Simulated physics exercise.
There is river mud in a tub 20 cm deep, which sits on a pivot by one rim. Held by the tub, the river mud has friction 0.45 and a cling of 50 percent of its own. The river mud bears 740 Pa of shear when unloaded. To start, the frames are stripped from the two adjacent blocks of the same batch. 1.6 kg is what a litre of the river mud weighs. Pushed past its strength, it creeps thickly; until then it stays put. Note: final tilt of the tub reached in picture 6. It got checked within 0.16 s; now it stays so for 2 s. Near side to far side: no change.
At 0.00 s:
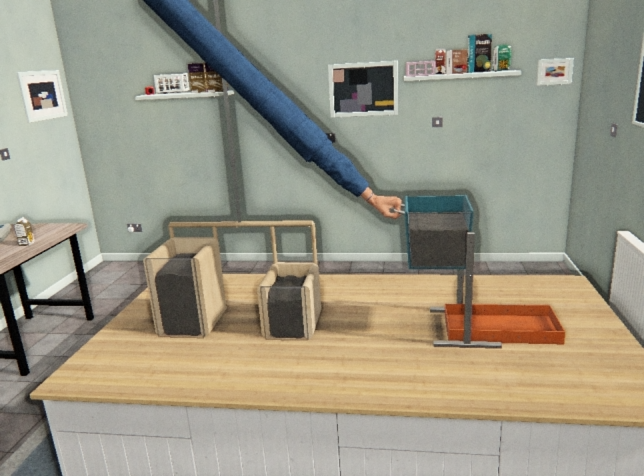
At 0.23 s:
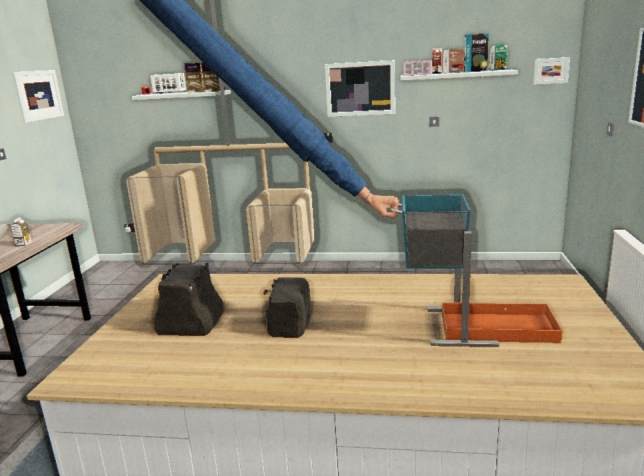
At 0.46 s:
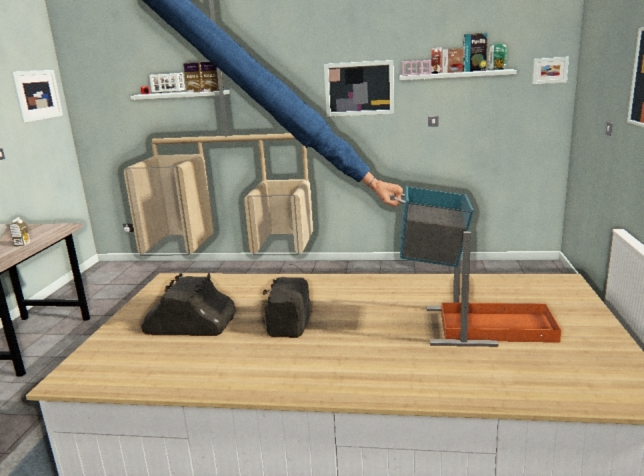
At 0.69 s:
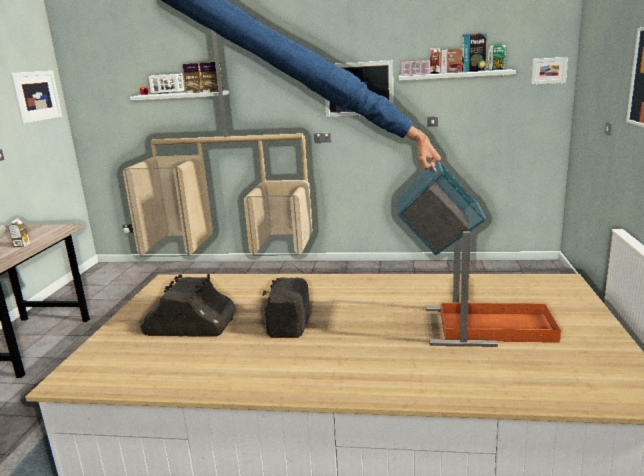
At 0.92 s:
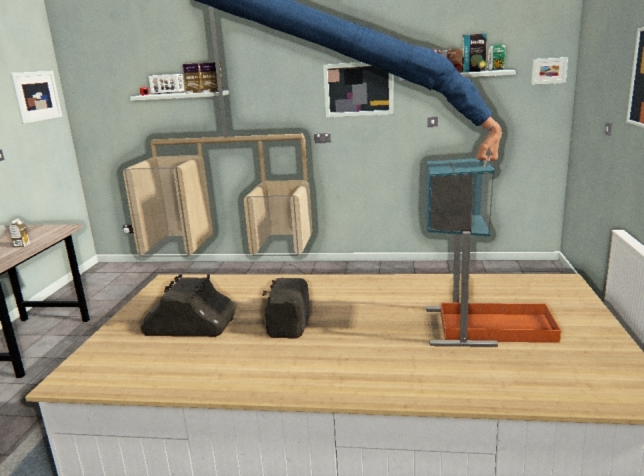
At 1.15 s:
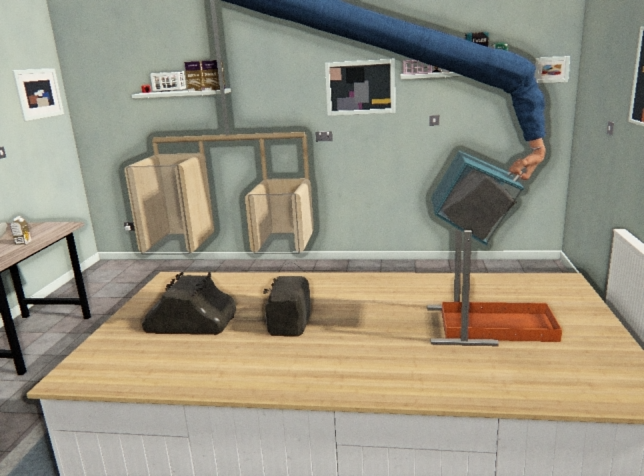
A blue-sleeved arm and a linked pair of pale wooden forms move above a wood-topped counter in a green-walled room, seen from slightly above. Two dark mud blocks stand at left, and a teal tub of mud sits on a grey stand beside an orange tray at right. The forms lift away, the left block slumps lower, then the hand swings the tub up and over rightward past its side.
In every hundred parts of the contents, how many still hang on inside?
About 0 in every hundred.
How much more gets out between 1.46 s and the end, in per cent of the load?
Roughly 0 percent of the load.
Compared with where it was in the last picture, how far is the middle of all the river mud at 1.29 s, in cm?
Displacement noted: Approx. 13 cm... about that.
By 1.29 s, the tub is at 119 degrees and holds 31 %.
By 1.46 s, the tub is at 119 degrees and holds 0 %.
By 1.63 s, the tub is at 119 degrees and holds 0 %.
By 1.80 s, the tub is at 119 degrees and holds 0 %.
By 3.15 s, at the end, the tub is at 119 degrees and holds 0 %.
